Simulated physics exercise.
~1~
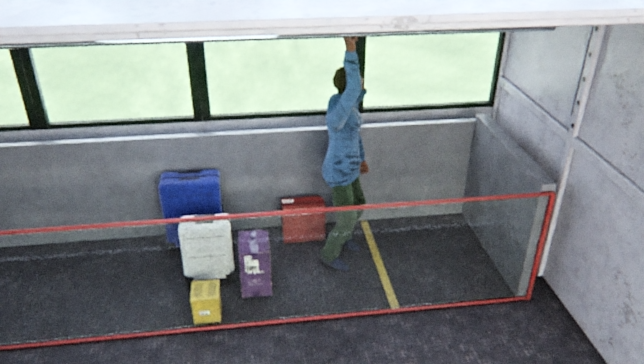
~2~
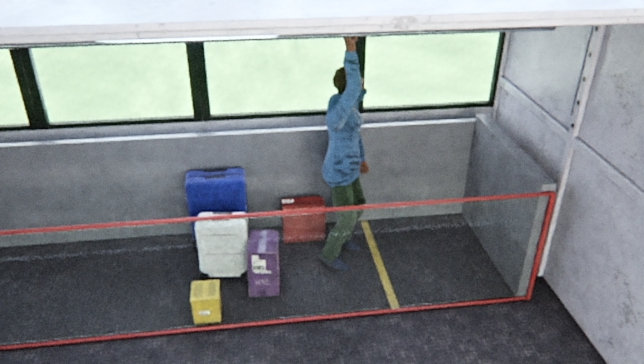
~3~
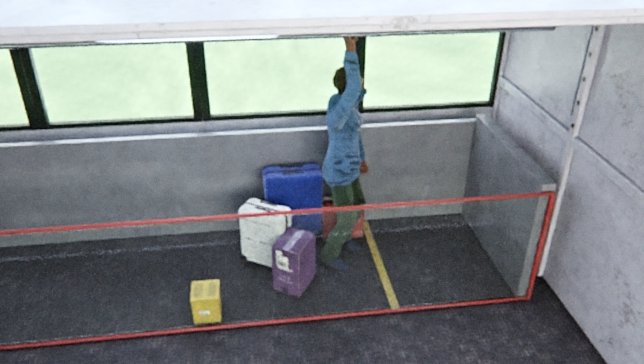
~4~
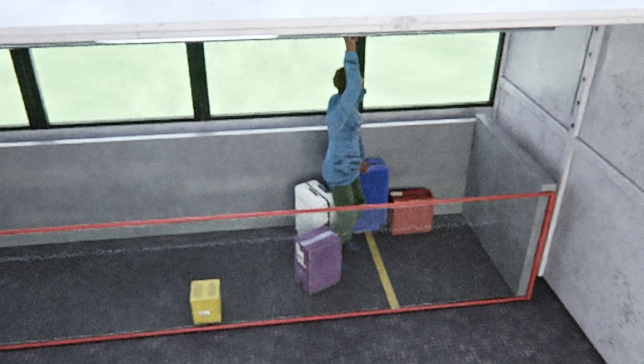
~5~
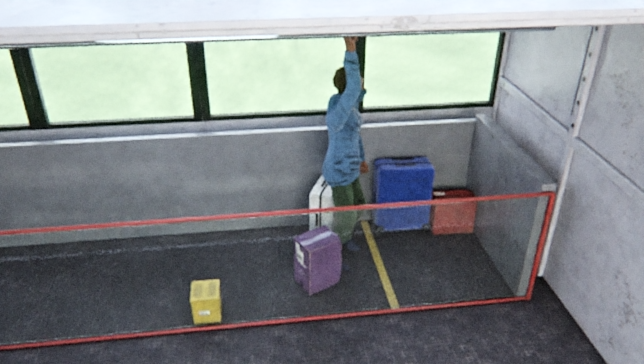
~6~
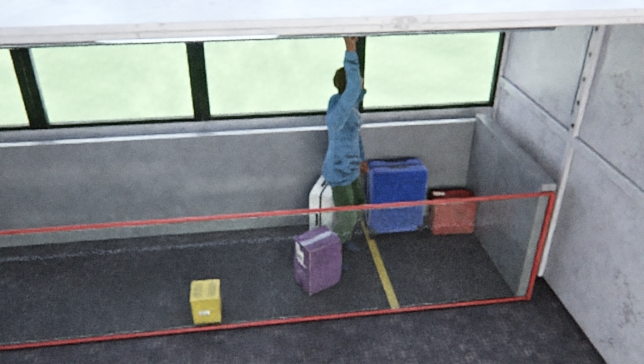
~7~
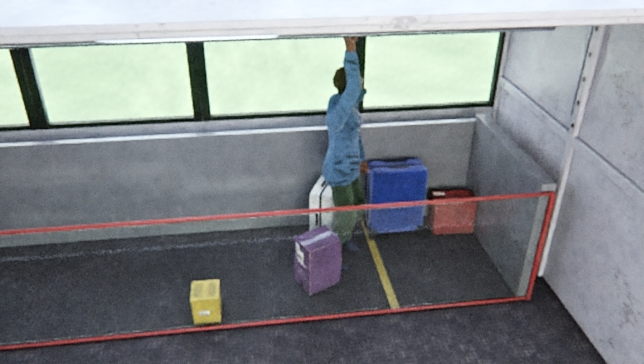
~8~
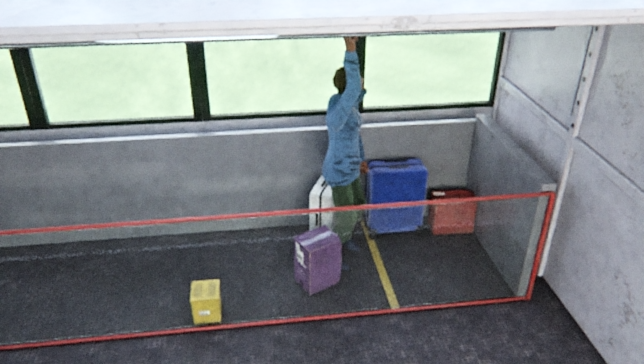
Loose luggage slides right past a standing passenger, the blue case and red box crossing the yellow line.
